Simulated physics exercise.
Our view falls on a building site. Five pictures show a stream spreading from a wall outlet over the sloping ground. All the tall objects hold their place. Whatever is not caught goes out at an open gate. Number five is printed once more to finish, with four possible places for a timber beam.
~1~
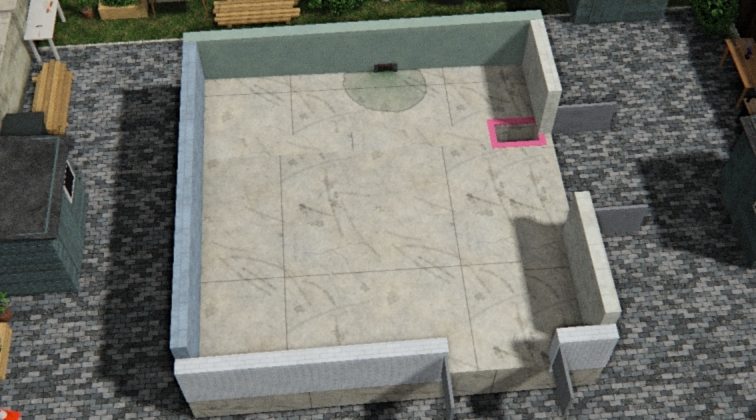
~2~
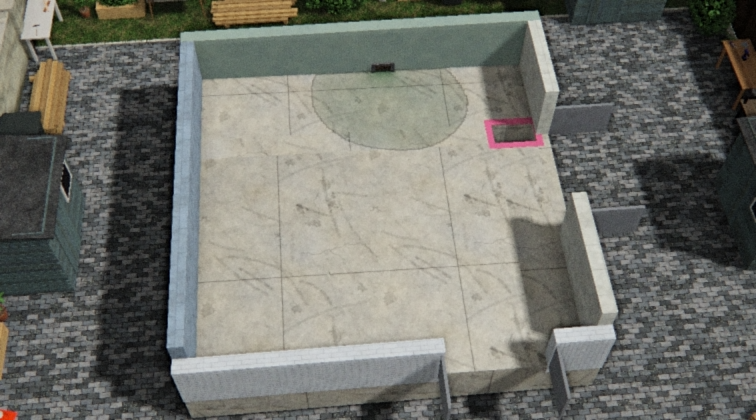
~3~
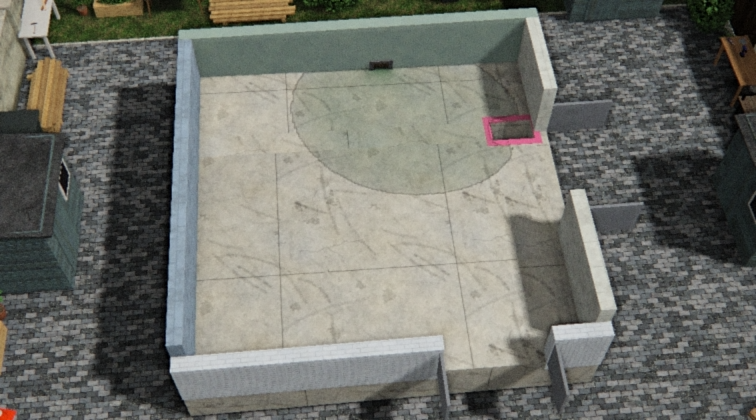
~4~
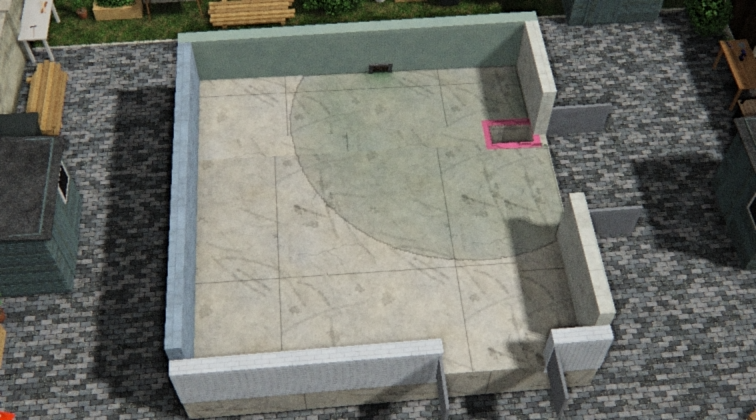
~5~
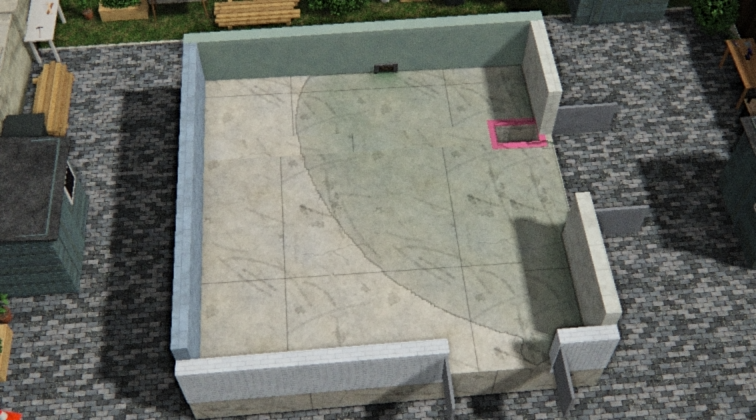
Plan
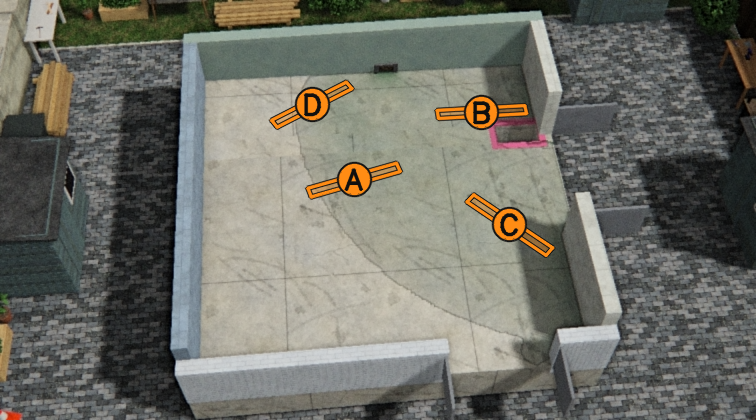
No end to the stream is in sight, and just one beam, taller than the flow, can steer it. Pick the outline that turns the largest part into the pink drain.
Use place A.
On the marked copy, A from (309, 192) to (398, 167); B from (437, 114) to (525, 109); C from (470, 198) to (549, 251); D from (274, 123) to (349, 85).
If A is chosen, about 35 % of the stream goes into the pink drain, about 65 % out by the gates.
If B is chosen, about 21 % of the stream goes into the pink drain, about 79 % out by the gates.
If C is chosen, about 25 % of the stream goes into the pink drain, about 75 % out by the gates.
If D is chosen, about 25 % of the stream goes into the pink drain, about 75 % out by the gates.
